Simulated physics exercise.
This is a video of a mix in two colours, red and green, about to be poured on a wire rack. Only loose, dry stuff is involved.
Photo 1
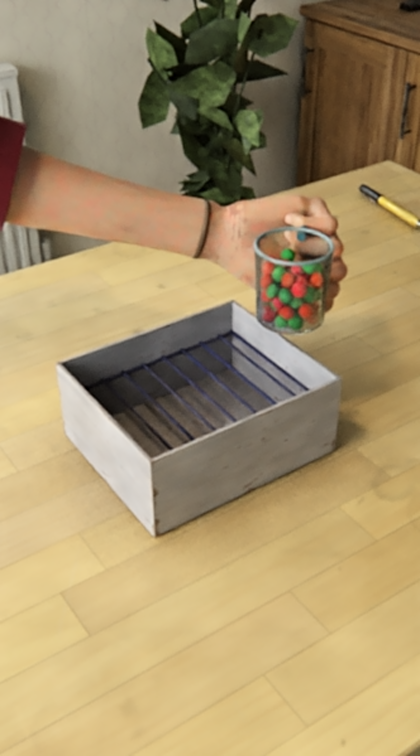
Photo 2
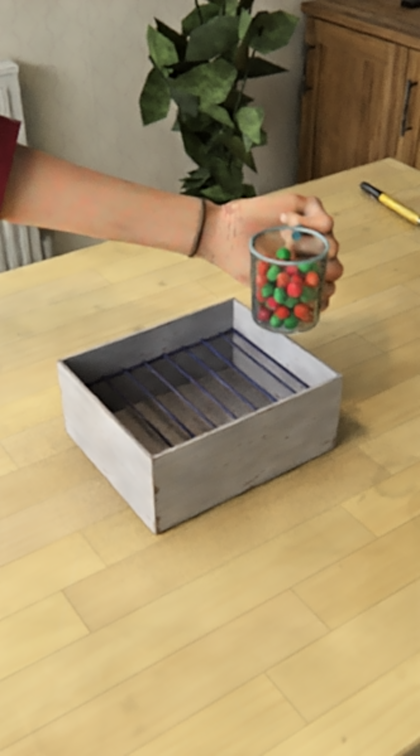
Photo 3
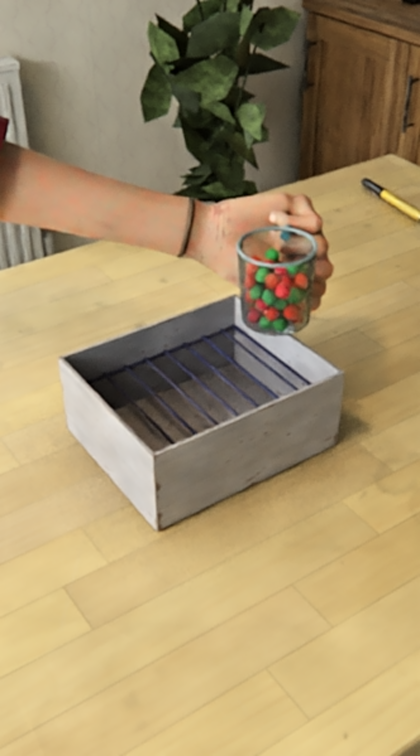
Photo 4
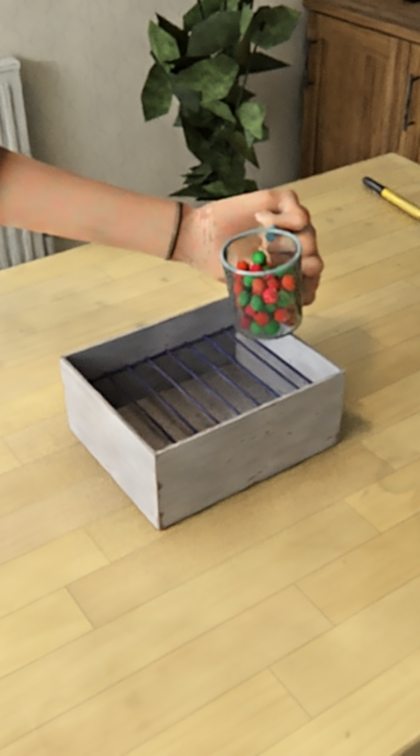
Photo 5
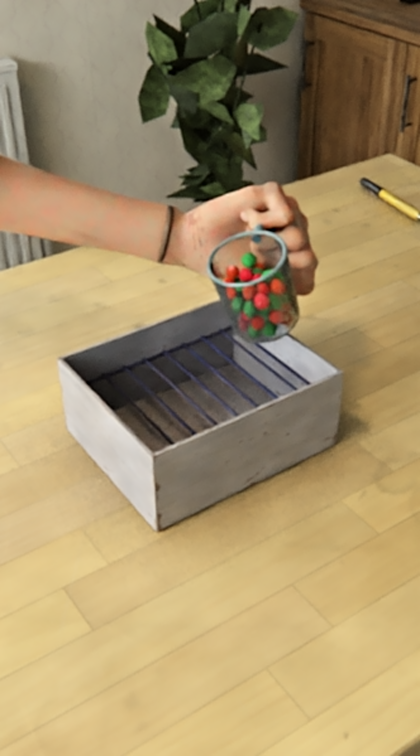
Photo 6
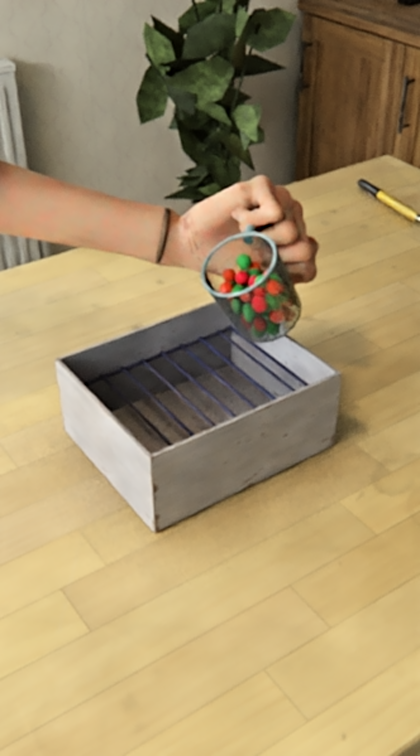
A hand reaches in from the left over a pale wooden table, seen from above at an angle, with a leafy plant, a radiator and a wooden cabinet behind. It holds a clear cup of small red and green balls above a grey box strung with dark wires, a yellow marker at right. The hand moves slightly left and tilts the cup leftward, while the view stays nearly still.
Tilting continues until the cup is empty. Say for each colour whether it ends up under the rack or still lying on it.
By colour - red pieces under the rack, green pieces under the rack.
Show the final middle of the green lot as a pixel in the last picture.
Once things stop moving, it sits roughly at (186, 421).
Then, 0.35 s on from there, red ones, the whole lot in the cup; green ones, the whole lot in the cup.
Then, 0.71 s on from there, red ones, all but a few in the cup, only a few on or over the wires; green ones, the whole lot in the cup.
Then, 1.15 s on from there, red ones, near a third on or over the wires, near two thirds under the rack; green ones, only a few in the cup, near a quarter on or over the wires, near two thirds under the rack.
In the end, red ones, the whole lot under the rack; green ones, the whole lot under the rack.
